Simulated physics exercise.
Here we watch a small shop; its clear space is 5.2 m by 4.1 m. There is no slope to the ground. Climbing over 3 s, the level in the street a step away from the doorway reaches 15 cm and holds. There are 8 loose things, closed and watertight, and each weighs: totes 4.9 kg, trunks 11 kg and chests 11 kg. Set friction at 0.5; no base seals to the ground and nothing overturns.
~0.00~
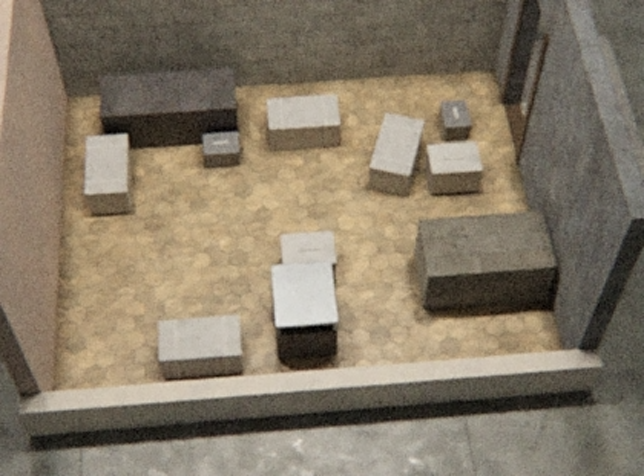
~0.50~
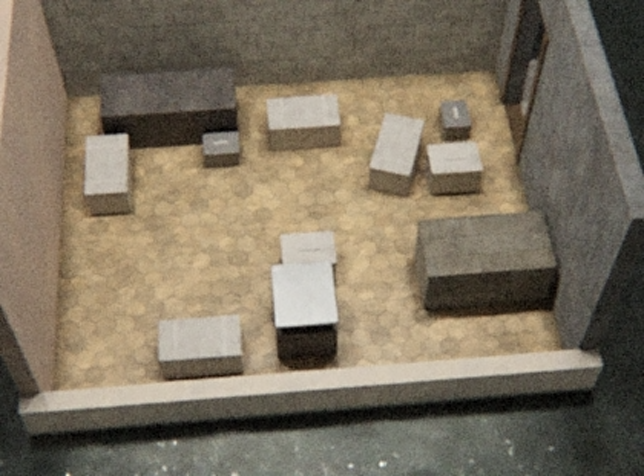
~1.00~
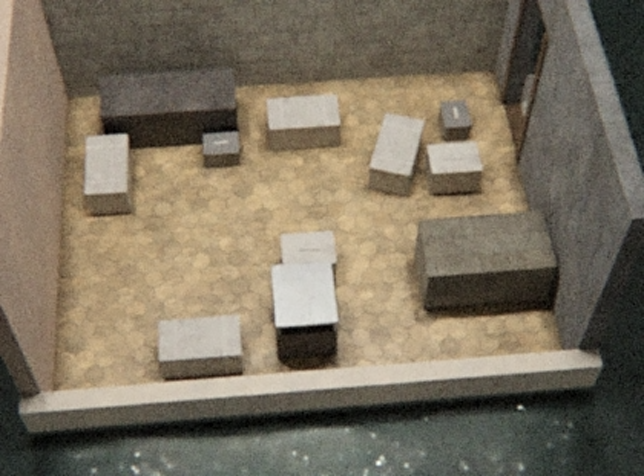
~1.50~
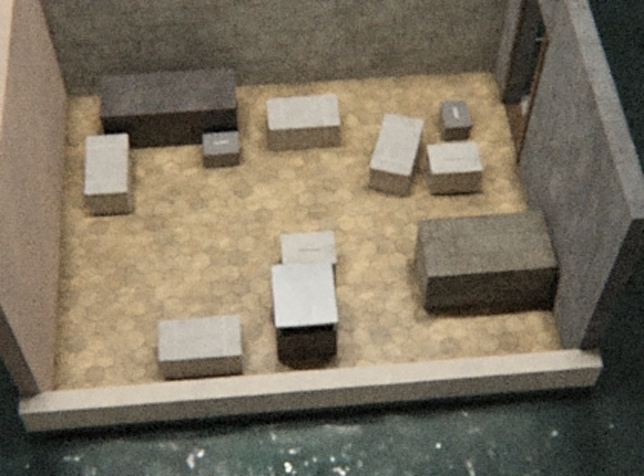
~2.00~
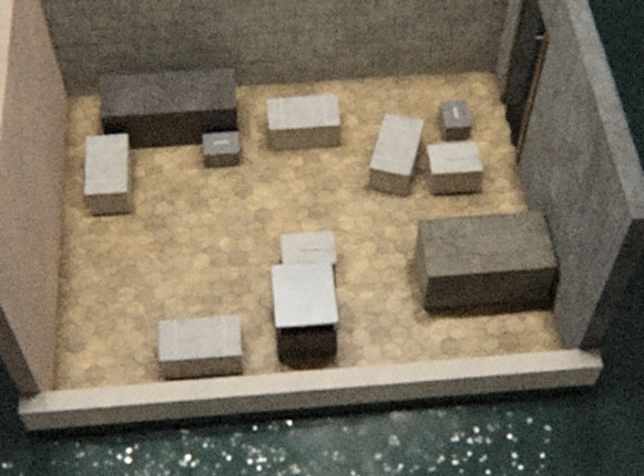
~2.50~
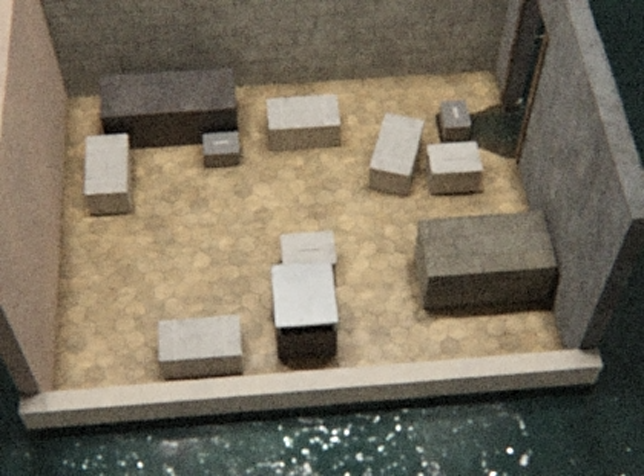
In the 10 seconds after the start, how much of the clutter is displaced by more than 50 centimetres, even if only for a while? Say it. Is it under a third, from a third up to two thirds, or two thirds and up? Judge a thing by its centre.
I expect the share that gets shoved will be in the middle band.
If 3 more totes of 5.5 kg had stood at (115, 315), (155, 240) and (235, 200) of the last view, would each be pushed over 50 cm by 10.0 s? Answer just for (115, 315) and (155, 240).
In that order: Within the mark, within the mark.
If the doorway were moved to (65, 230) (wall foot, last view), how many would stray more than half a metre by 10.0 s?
In that case 2 of them.
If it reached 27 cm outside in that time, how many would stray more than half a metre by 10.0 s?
5.
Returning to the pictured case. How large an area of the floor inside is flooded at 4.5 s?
Roughly 4.5 m2.
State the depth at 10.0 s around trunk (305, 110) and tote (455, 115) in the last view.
I'd put it at 4 cm and 7 cm respectively.
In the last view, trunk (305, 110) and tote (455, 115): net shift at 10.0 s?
In turn: 150 cm, 250 cm.
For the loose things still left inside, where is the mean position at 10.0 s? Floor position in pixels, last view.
I'd put it close to (238, 221) in the last view.
After 3.5 s 0 of 8 are over 50 cm from their spots; 0 afloat.
After 4.5 s 1 of 8 are over 50 cm from their spots; 0 afloat.
After 7.0 s 2 of 8 are over 50 cm from their spots; 2 afloat.
After 10.0 s 3 of 8 are over 50 cm from their spots, and 3 have been at some point; 2 afloat.
